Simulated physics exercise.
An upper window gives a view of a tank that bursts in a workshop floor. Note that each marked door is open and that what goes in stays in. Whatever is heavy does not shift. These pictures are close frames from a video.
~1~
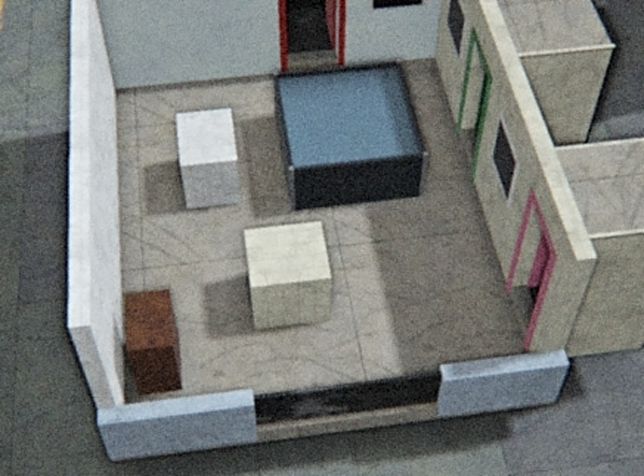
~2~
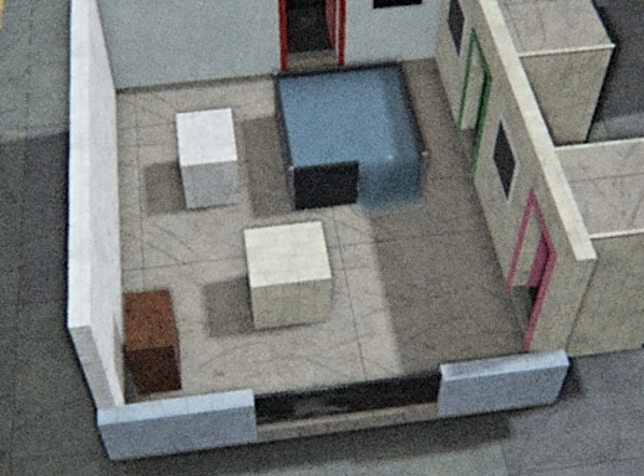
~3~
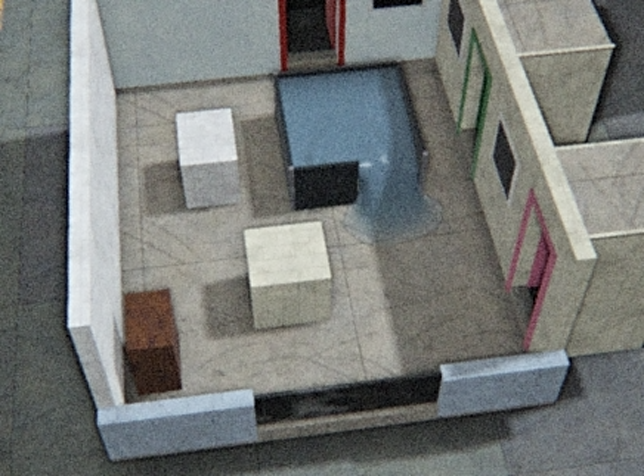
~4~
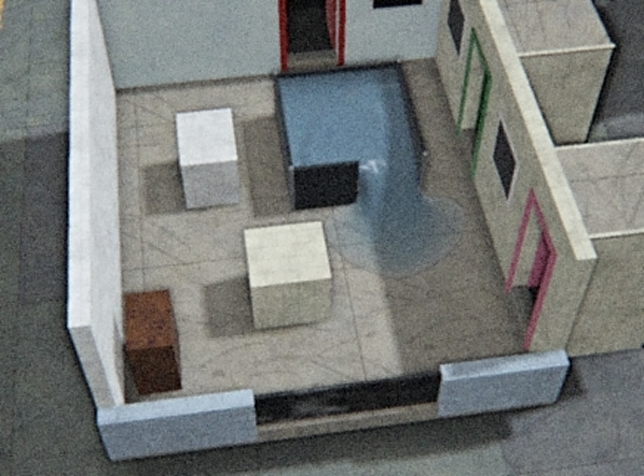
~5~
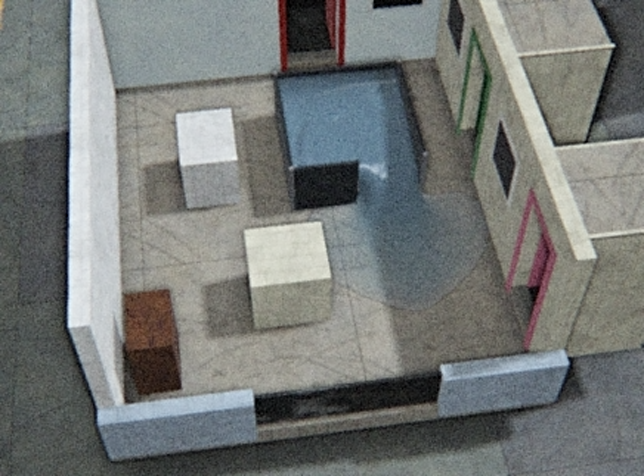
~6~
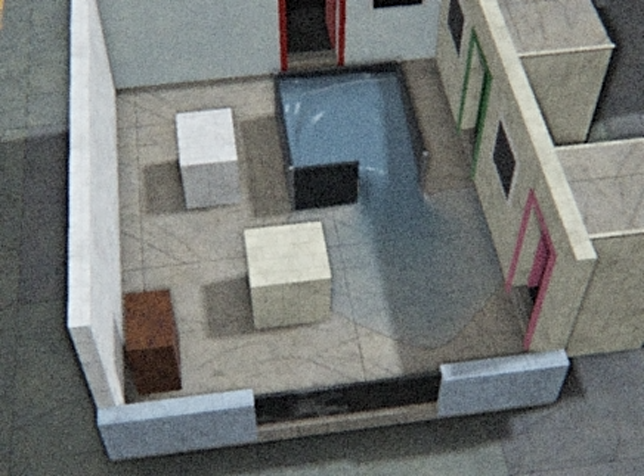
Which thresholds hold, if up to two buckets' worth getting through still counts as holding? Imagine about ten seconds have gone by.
The pink door does not hold; the green door holds; the red door holds.
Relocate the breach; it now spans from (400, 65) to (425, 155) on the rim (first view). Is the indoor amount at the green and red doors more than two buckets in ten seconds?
Green: Above; red: Below.
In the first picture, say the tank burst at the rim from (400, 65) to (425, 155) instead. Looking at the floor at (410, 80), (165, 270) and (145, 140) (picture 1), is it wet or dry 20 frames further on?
In turn: Swamped, untouched, swamped.
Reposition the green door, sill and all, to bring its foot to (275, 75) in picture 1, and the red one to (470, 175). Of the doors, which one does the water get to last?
The green-painted one is last.
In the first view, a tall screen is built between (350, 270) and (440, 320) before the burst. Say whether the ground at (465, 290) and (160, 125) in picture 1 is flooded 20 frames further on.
Result by location - first soaked, second parched.
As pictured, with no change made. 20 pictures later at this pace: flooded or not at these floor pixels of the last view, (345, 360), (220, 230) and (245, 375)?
In that order: Wet, dry, covered.
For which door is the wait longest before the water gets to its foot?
Answer is the red door.
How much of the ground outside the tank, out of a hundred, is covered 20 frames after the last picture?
That works out to some 50 in a hundred.
A moment on, water covers 30 % of the floor; the pink door wet at the sill, nothing in, the green door not reached, the red door not reached.
Next, water covers 35 % of the floor; the pink door under two buckets in, the green door wet at the sill, nothing in, the red door not reached.
Then, water covers 50 % of the floor; the pink door over two buckets in, the green door wet at the sill, nothing in, the red door not reached.
Later, water covers 85 % of the floor; the pink door far over two buckets in, the green door wet at the sill, nothing in, the red door not reached.
In the end, water covers 100 % of the floor; the pink door far over two buckets in, the green door wet at the sill, nothing in, the red door wet at the sill, nothing in.
